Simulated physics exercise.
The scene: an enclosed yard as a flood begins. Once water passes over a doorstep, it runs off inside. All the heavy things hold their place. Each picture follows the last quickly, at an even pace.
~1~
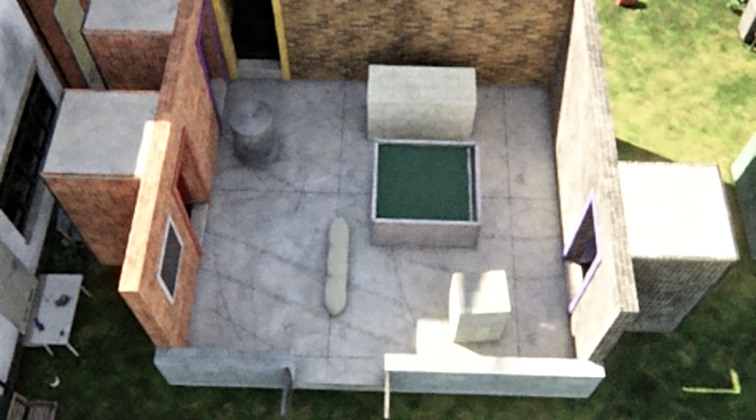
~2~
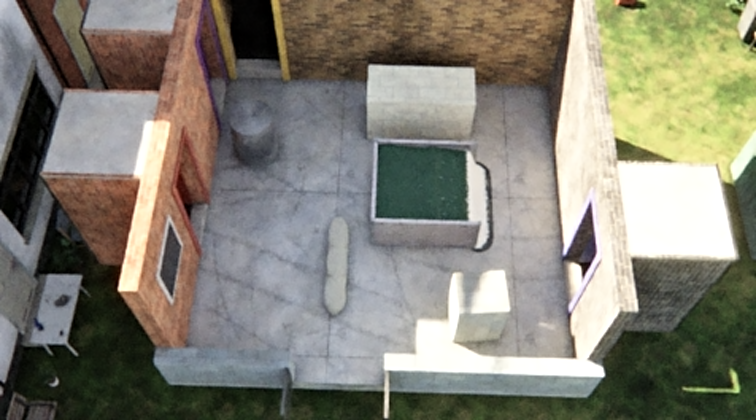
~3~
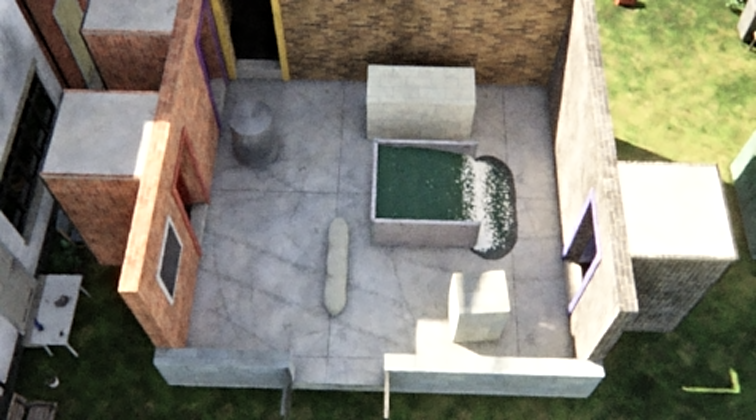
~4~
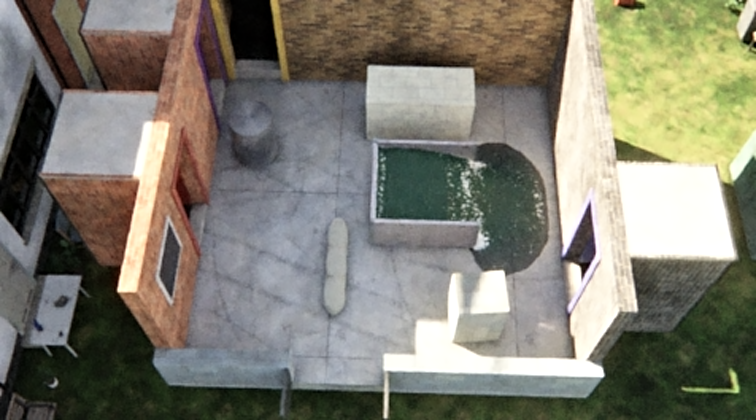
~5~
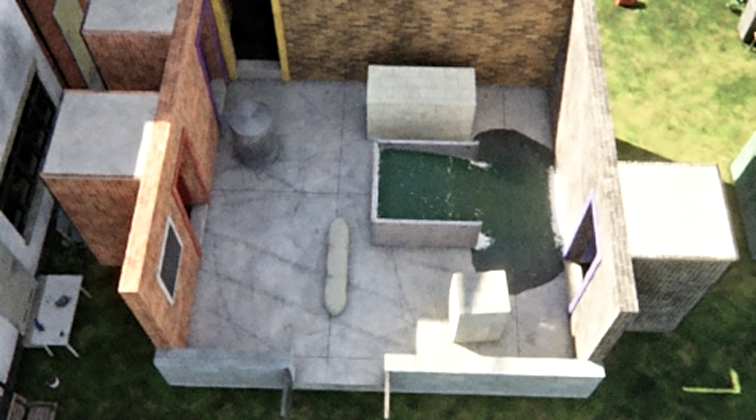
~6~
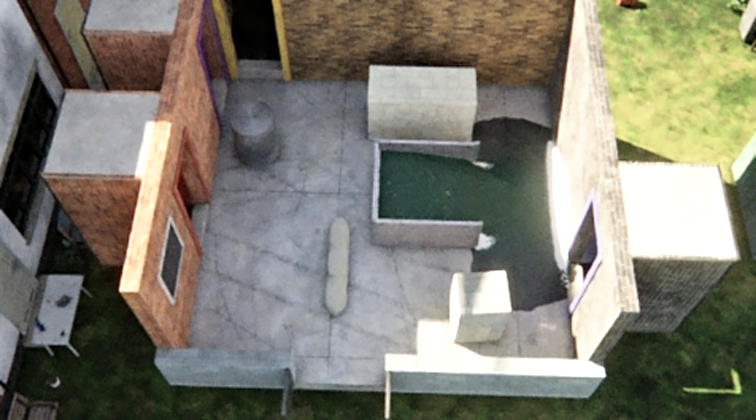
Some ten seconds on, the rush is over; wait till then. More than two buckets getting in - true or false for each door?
Yellow door: False; red door: False; blue door: True; purple door: False.
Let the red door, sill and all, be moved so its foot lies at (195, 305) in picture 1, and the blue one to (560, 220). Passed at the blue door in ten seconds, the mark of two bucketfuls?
The blue door exceeds it.
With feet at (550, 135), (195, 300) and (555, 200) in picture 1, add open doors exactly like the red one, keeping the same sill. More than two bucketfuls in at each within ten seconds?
Door by door: Ends up above, ends up below, ends up above.
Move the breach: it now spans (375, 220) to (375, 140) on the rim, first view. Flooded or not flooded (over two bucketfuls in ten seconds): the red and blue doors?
Red door: Crosses the line; blue door: Falls short.
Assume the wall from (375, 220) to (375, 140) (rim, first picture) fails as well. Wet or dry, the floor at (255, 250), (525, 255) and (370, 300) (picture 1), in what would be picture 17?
In turn: Awash, no water, covered.
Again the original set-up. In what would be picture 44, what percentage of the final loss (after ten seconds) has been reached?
Approximately 60 %.
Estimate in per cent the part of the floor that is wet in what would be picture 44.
Around 80 percent of it.
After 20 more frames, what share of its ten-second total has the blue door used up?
By then roughly 85 percent of the ten-second total is in.
A moment on, water covers 20 % of the floor; the yellow door not reached, the red door not reached, the blue door under two buckets in, the purple door not reached.
Next, water covers 30 % of the floor; the yellow door not reached, the red door not reached, the blue door over two buckets in, the purple door not reached.
Then, water covers 50 % of the floor; the yellow door wet at the sill, nothing in, the red door not reached, the blue door over two buckets in, the purple door not reached.
Later, water covers 80 % of the floor; the yellow door wet at the sill, nothing in, the red door wet at the sill, nothing in, the blue door over two buckets in, the purple door wet at the sill, nothing in.
In the end, water covers 95 % of the floor; the yellow door wet at the sill, nothing in, the red door wet at the sill, nothing in, the blue door over two buckets in, the purple door wet at the sill, nothing in.
